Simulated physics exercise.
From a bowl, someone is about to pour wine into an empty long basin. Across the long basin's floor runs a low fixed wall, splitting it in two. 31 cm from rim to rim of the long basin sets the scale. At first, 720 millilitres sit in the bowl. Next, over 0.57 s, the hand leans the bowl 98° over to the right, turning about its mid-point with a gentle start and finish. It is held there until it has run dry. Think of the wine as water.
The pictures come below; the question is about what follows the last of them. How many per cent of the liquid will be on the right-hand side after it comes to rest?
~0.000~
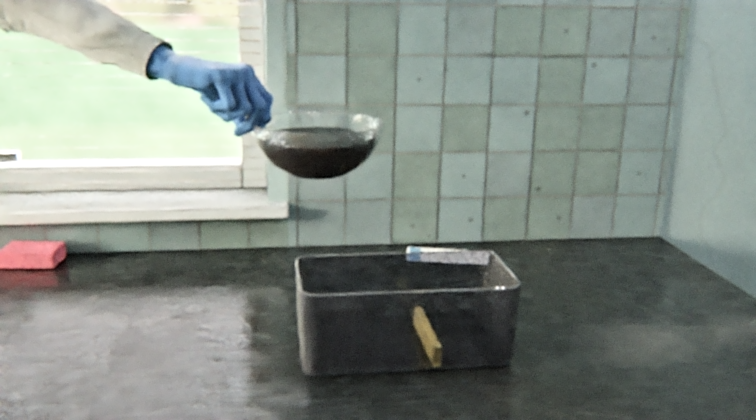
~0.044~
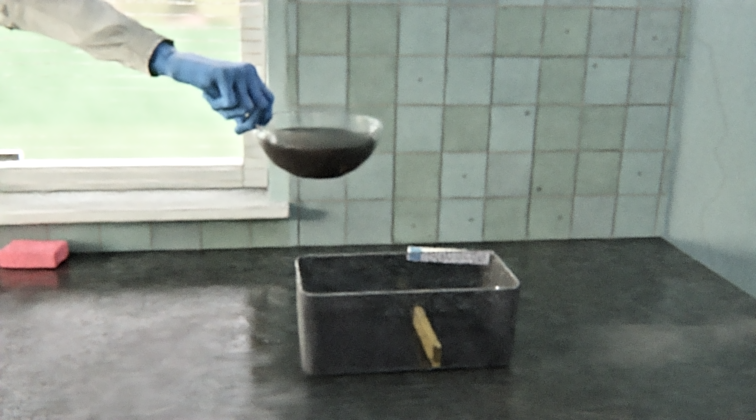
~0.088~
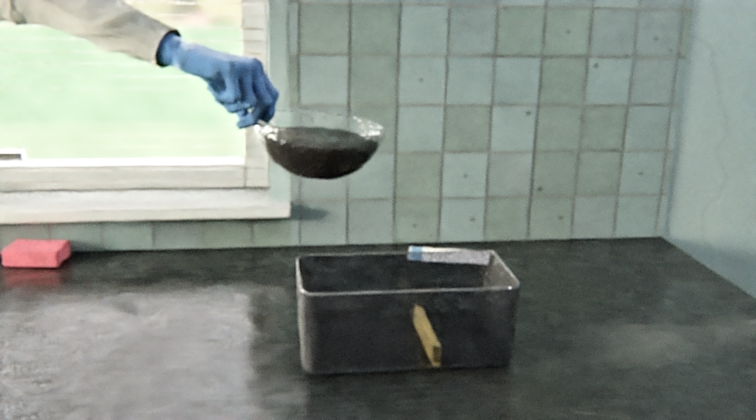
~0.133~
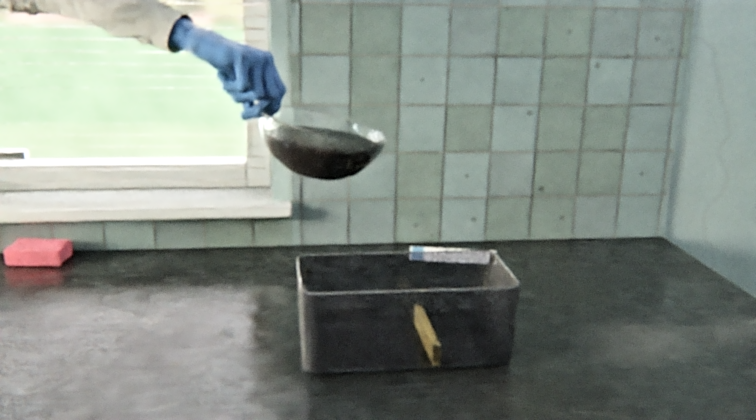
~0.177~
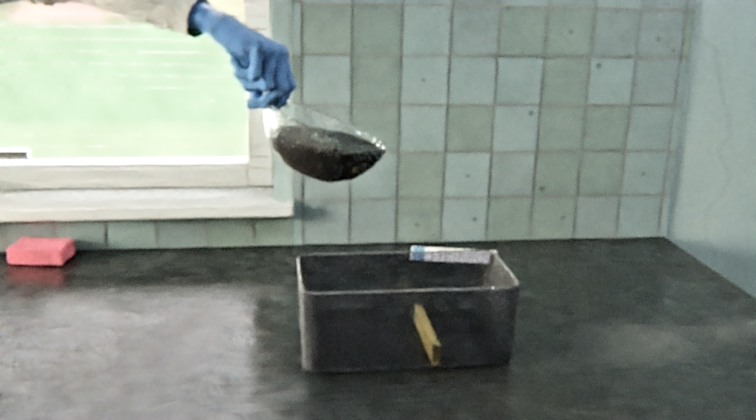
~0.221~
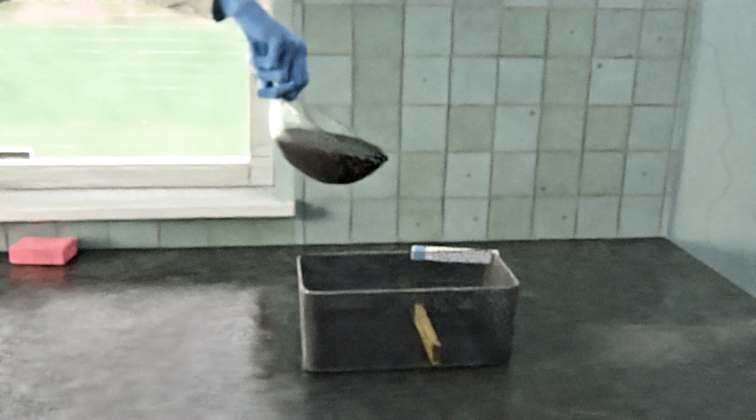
Some 28 per cent will be on the right-hand side.
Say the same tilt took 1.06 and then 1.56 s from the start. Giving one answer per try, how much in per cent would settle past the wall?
It comes to 45 per cent, and then 50 per cent.
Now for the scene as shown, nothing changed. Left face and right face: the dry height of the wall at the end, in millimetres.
16 mm left, 20 mm right.
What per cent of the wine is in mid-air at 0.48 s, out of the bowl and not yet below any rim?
Close to 62 per cent, I'd say.
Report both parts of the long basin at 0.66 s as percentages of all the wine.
Left roughly 66, right roughly 28.
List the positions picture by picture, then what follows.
It leans 0°; its right rim is at (382, 123); the wine meets the walls at (258, 137) and (375, 136); the long basin's rim runs from (299, 276) to (507, 269); the wall's top is at (427, 326), in the first picture.
It leans 1°; its right rim is at (382, 125); the wine meets the walls at (259, 136) and (375, 138), in the second picture.
It leans 6°; its right rim is at (384, 130); the wine meets the walls at (261, 134) and (376, 140), in the third picture.
It leans 13°; its right rim is at (385, 138); the wine meets the walls at (265, 131) and (379, 143), in the fourth picture.
It leans 22°; its right rim is at (385, 149); the wine meets the walls at (269, 130) and (382, 146), in the fifth picture.
It leans 32°; its right rim is at (384, 160); the wine meets the walls at (274, 132) and (377, 148); 2 per cent is over the edge, in the sixth picture.
After 0.48 s the tilt is 92° and 8 per cent is still to pour, 22 is left of the wall and 8 right of it.
After 0.66 s the tilt is 98° and 0 per cent is still to pour, 65 is left of the wall and 28 right of it.
After 0.86 s the tilt is 98° and 0 per cent is still to pour, 64 is left of the wall and 28 right of it.
After 1.07 s the tilt is 98° and 0 per cent is still to pour, 65 is left of the wall and 28 right of it.
In the end 65 per cent lies left of the wall, 28 right of it and 7 outside.
